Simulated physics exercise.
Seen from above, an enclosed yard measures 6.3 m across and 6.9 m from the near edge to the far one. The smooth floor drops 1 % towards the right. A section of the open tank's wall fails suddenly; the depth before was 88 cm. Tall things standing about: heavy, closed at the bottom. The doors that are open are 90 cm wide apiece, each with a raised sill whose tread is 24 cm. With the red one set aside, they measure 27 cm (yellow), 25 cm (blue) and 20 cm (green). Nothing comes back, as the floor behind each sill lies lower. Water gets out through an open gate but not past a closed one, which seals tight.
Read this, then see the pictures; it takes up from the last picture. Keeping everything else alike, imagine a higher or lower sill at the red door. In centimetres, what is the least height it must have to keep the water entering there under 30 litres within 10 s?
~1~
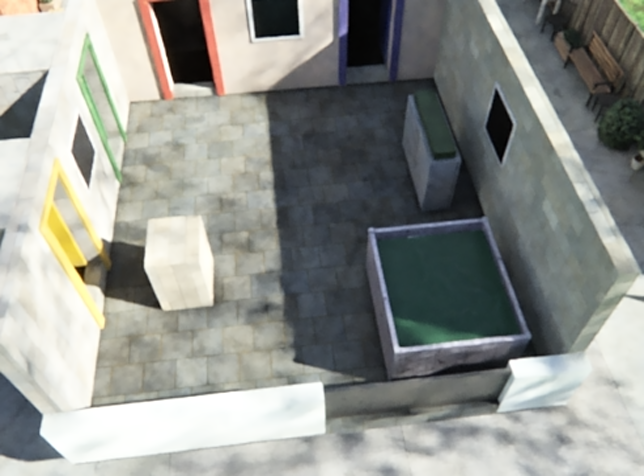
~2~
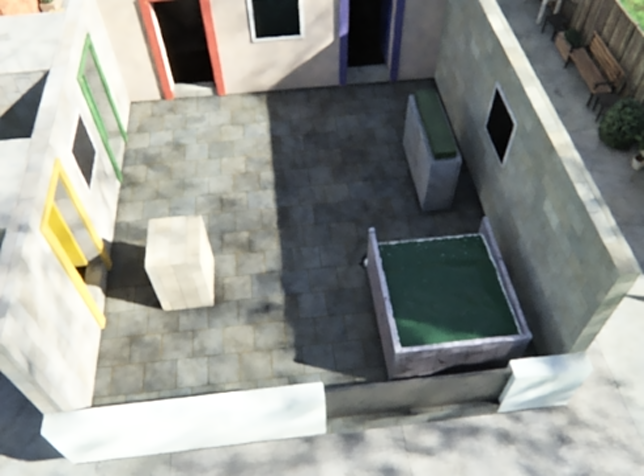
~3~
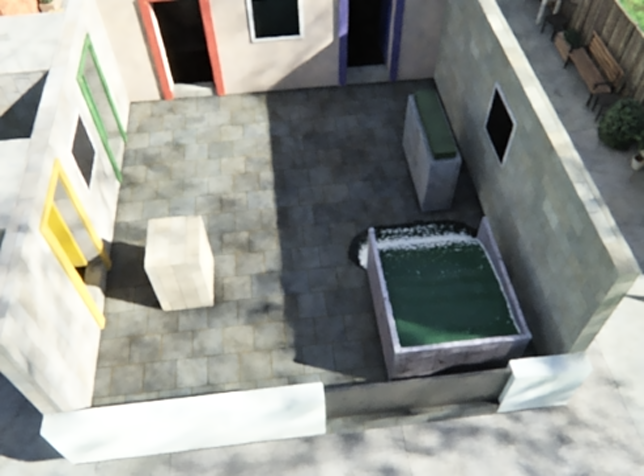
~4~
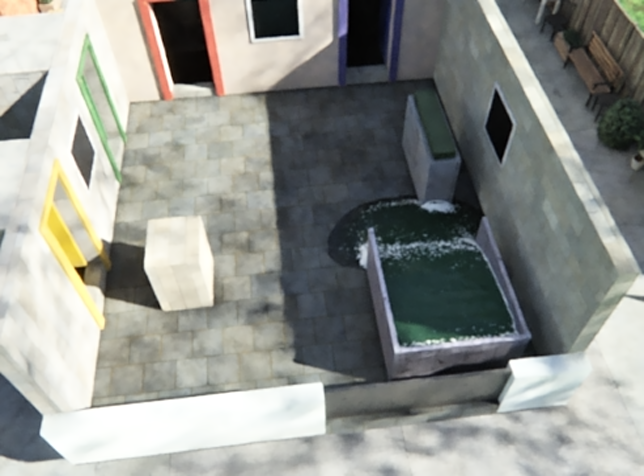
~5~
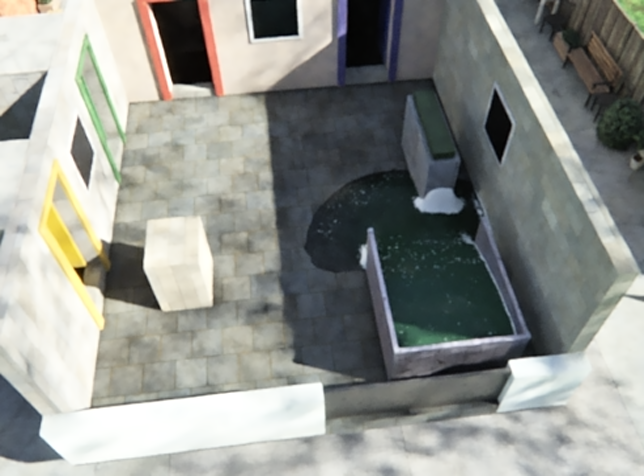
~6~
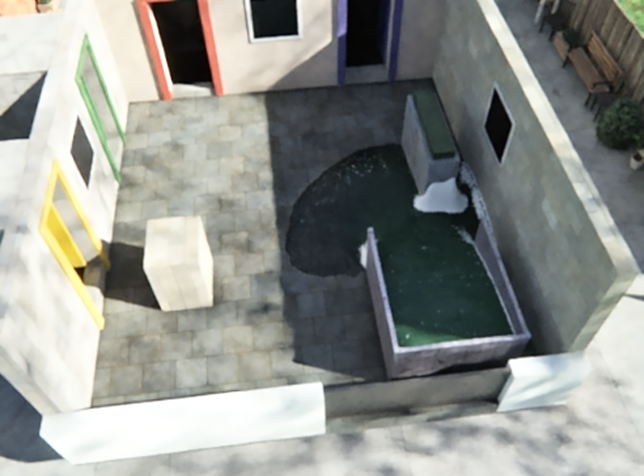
10.5 cm.
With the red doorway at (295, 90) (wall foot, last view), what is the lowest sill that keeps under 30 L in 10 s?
It needs about 20 cm.
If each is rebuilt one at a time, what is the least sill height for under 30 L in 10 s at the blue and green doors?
Some 26 cm for blue, some 9.5 cm for green.
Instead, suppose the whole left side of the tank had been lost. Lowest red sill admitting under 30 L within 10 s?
Some 19 cm.
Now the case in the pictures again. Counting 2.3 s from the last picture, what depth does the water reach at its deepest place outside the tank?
Up to some 34 centimetres, I'd say.
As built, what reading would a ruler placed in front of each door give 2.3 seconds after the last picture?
Depth (cm): Green 0 / blue 27 / red 17 / yellow 0.
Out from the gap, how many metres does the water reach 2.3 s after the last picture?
Near 6.8 metres, give or take.
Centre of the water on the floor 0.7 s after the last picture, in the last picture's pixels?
It lies near (409, 235) in the last picture.
Then, 0.7 s after the last picture water covers 40 % of the floor, deepest (50 cm) near (434, 220); it has not reached the red door.
Then, 2.3 s after the last picture water covers 55 % of the floor, deepest (34 cm) near (431, 96); 17 cm at the red door, 0 litres in over its 15 cm sill.
Then, 9.3 s after the last picture water covers 100 % of the floor, deepest (18 cm) near (376, 365); 5 cm at the red door, 5 litres in over its 15 cm sill.
At the red door as built, the water peaked near 17 cm, 2.1 s after the last picture.
Run again over the same 10 s with other heights there, 48 litres in over 9 cm, 18 litres over 12 cm. The limit of 30 litres is kept from about 10.5 cm up.
